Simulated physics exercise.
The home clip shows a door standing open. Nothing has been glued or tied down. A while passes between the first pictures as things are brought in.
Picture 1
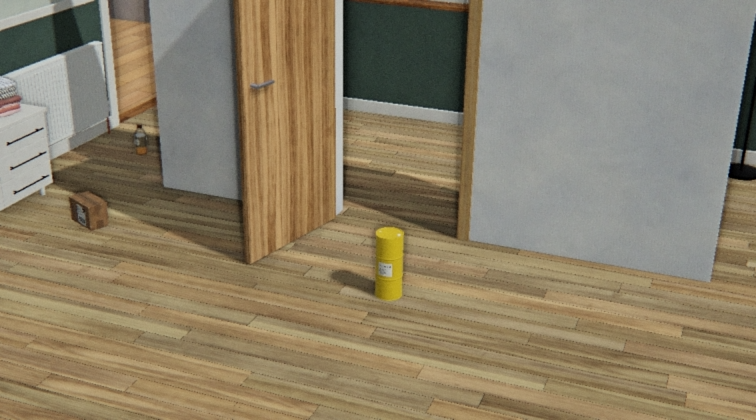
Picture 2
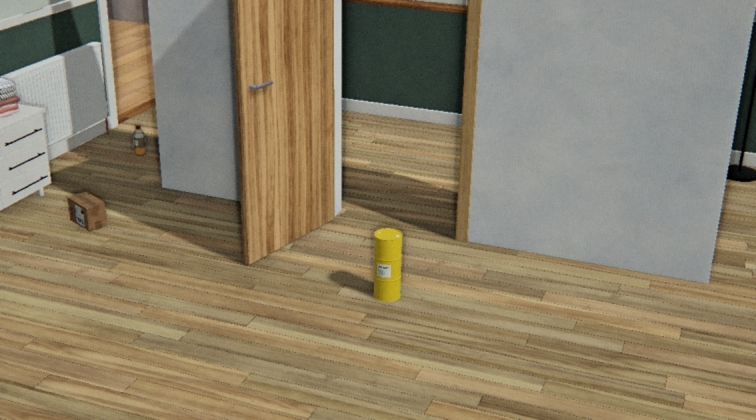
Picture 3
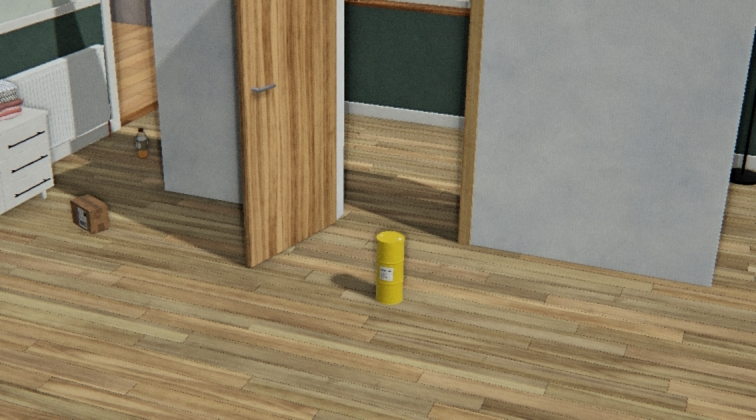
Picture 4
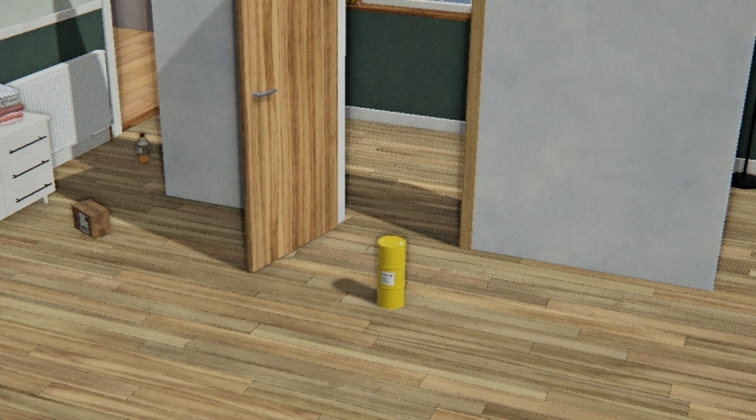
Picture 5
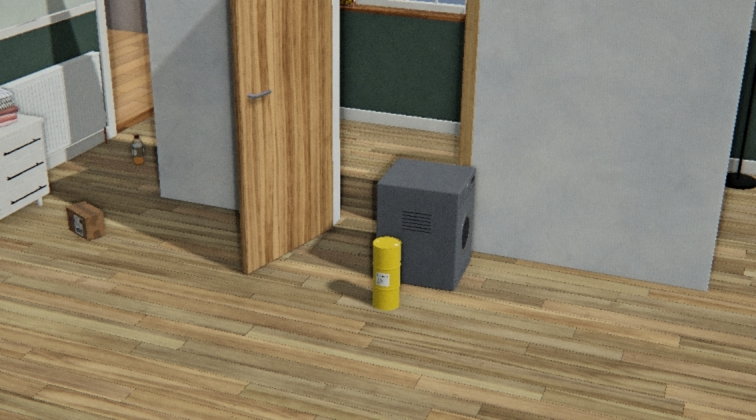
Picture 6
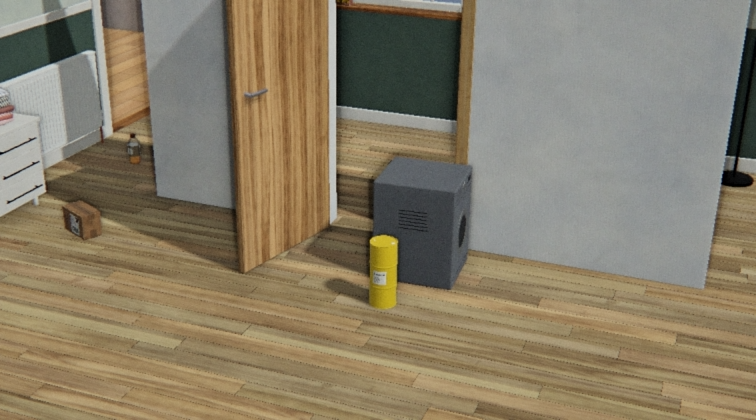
The clip shows a wooden door standing wide open and still, with a yellow canister on the plank floor beside it; later a grey box-shaped appliance appears just behind the canister, while the view shifts only slightly.
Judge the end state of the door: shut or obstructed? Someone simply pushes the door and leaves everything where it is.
The opening stays partly uncovered.
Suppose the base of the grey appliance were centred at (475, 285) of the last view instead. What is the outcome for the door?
Then it closes.
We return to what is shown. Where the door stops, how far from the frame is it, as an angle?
The answer is roughly 50°.
Then, 0.40 s later than the last frame, open by 96°.
Then, 0.70 s later than the last frame, open by 80°.
Then, 0.90 s later than the last frame, open by 68°.
Then, 1.20 s later than the last frame, open by 48°.
When it is over, open by 48°; both as before. End places, in pixels of the last picture, grey appliance near (424, 222).
